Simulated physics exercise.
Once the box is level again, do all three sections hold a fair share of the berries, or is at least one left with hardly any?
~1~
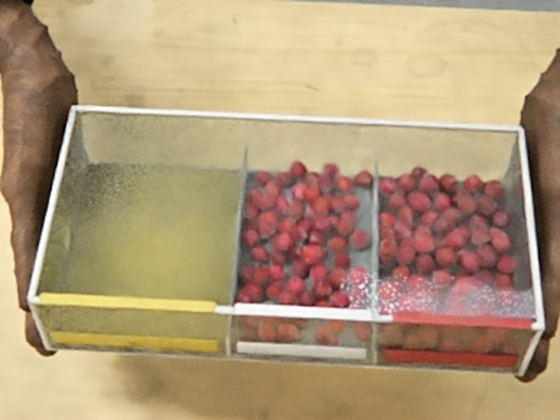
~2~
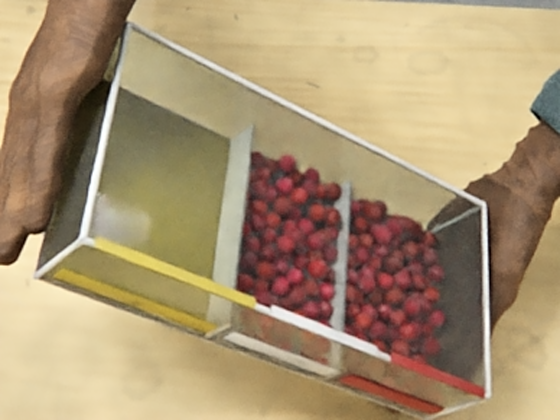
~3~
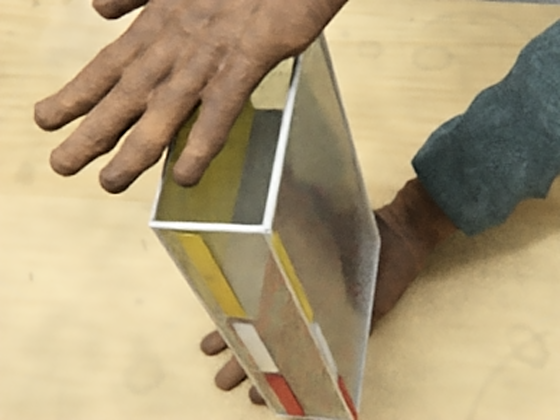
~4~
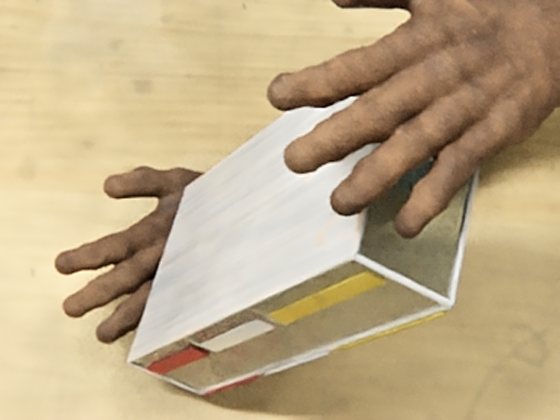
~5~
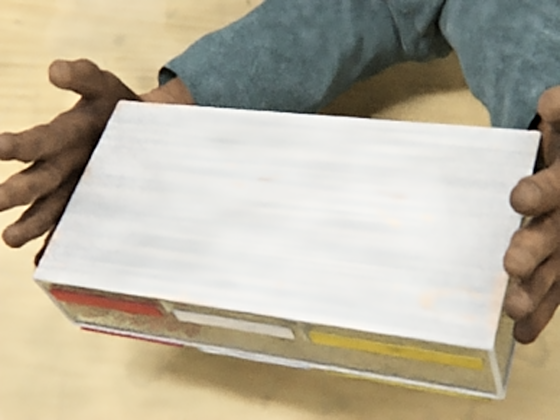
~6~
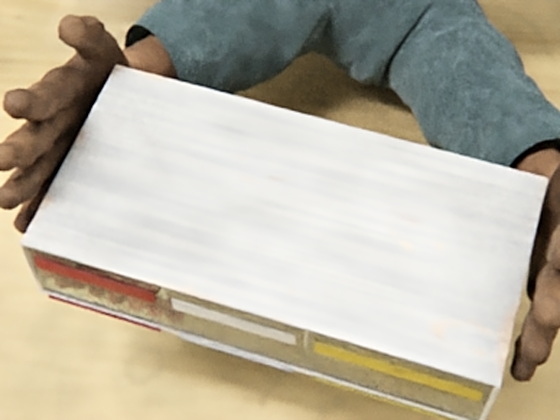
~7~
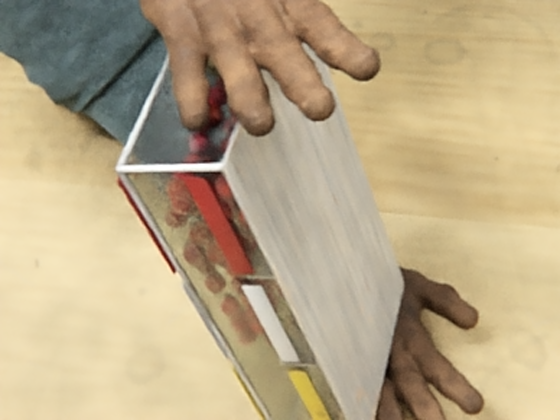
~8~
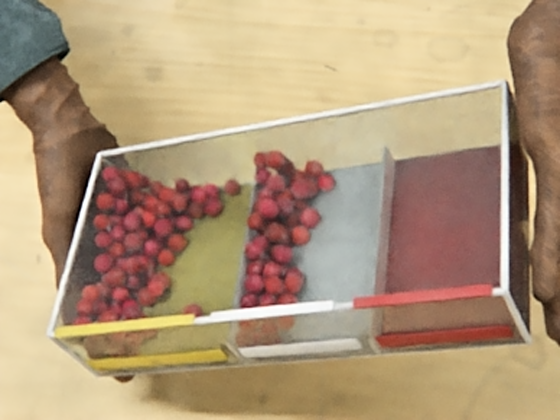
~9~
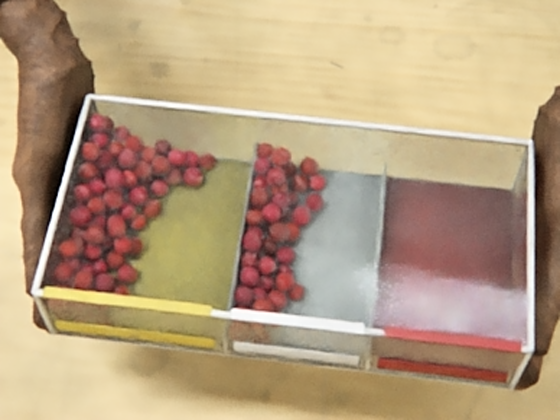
At least one is left with hardly any, as the red section ends up empty. The yellow and white sections each hold a good share, with more in the yellow.
